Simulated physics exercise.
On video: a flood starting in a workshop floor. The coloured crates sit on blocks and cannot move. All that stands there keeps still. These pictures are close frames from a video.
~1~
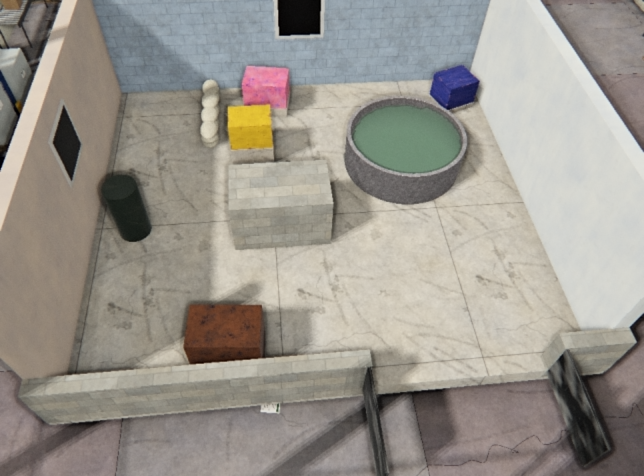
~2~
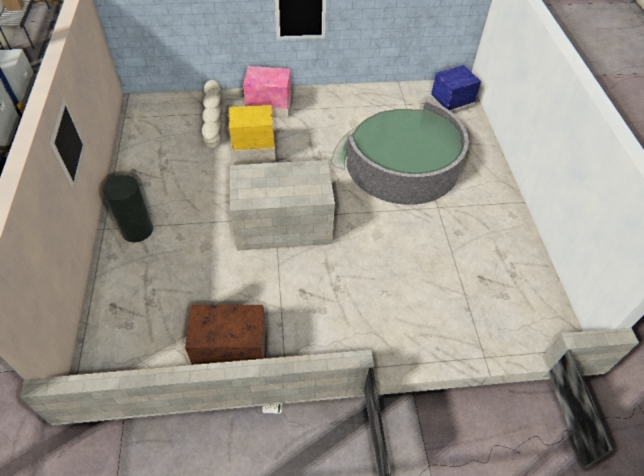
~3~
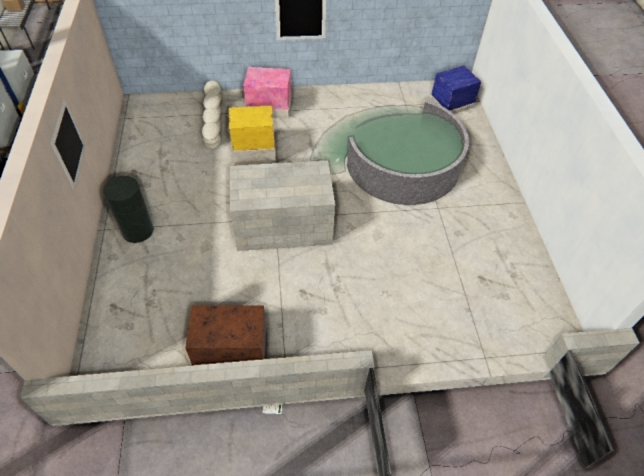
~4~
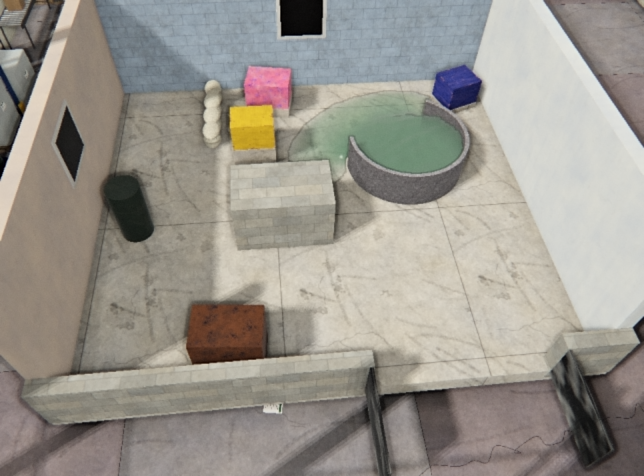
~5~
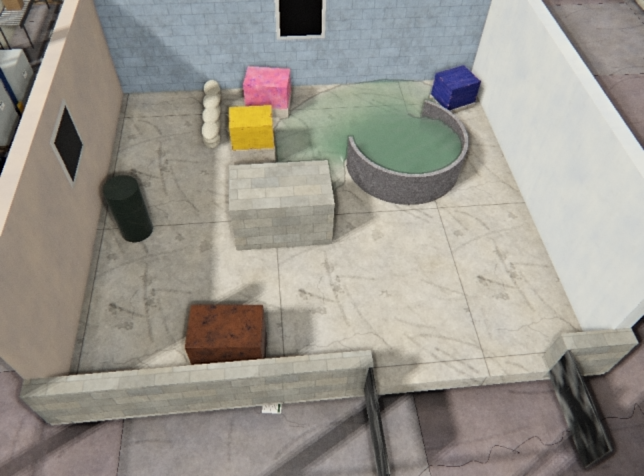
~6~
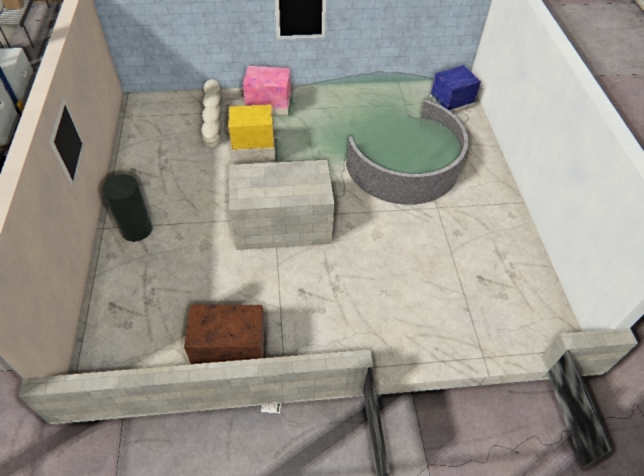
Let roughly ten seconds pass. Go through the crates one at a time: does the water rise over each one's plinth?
In the end the pink crate is going to get water on it, the yellow crate is going to stay free of water, the blue crate is going to get water on it.
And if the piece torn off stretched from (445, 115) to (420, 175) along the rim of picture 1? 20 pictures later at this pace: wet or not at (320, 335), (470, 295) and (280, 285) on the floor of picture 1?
Okay, the first is left untouched, the next is waterlogged, and the last is left untouched.
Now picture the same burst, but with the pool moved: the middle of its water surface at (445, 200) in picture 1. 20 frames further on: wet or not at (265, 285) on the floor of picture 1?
Verdict on that spot: Untouched.
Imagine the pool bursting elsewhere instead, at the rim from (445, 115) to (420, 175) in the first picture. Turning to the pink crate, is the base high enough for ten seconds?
Pink: Not flooded.
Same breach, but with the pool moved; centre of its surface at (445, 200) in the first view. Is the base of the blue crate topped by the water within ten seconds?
The blue crate is flooded.
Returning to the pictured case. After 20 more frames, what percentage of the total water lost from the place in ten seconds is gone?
Result, approximate: 0 per cent.
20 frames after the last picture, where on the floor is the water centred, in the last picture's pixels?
The balance point is around (331, 126).
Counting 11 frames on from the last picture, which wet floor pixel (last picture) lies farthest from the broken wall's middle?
Near (140, 93).
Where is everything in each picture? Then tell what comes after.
In the first picture, the round pool at (406, 137) is whole and still.
In the second picture, water pours out on the round pool's far side and has run to (337, 165).
In the third picture, the front is at a hidden place, out from the gap on the round pool's far side.
In the fourth picture, water pours out on the round pool's far side and has run to a hidden place.
In the fifth picture, water pours out on the round pool's far side and has run to a hidden place.
In the sixth picture, water pours out on the round pool's far side and has run to a hidden place.
A moment on, water covers 20 % of the floor; the pink crate water round its plinth, the yellow crate water round its plinth, the blue crate water round its plinth.
Next, water covers 25 % of the floor; the pink crate water round its plinth, the yellow crate water round its plinth, the blue crate water round its plinth.
Then, water covers 45 % of the floor; the pink crate water round its plinth, the yellow crate water round its plinth, the blue crate water round its plinth.
Later, water covers 75 % of the floor; the pink crate water round its plinth, the yellow crate water round its plinth, the blue crate water round its plinth.
In the end, water covers 90 % of the floor; the pink crate was topped, the yellow crate stayed above the water, the blue crate was topped.
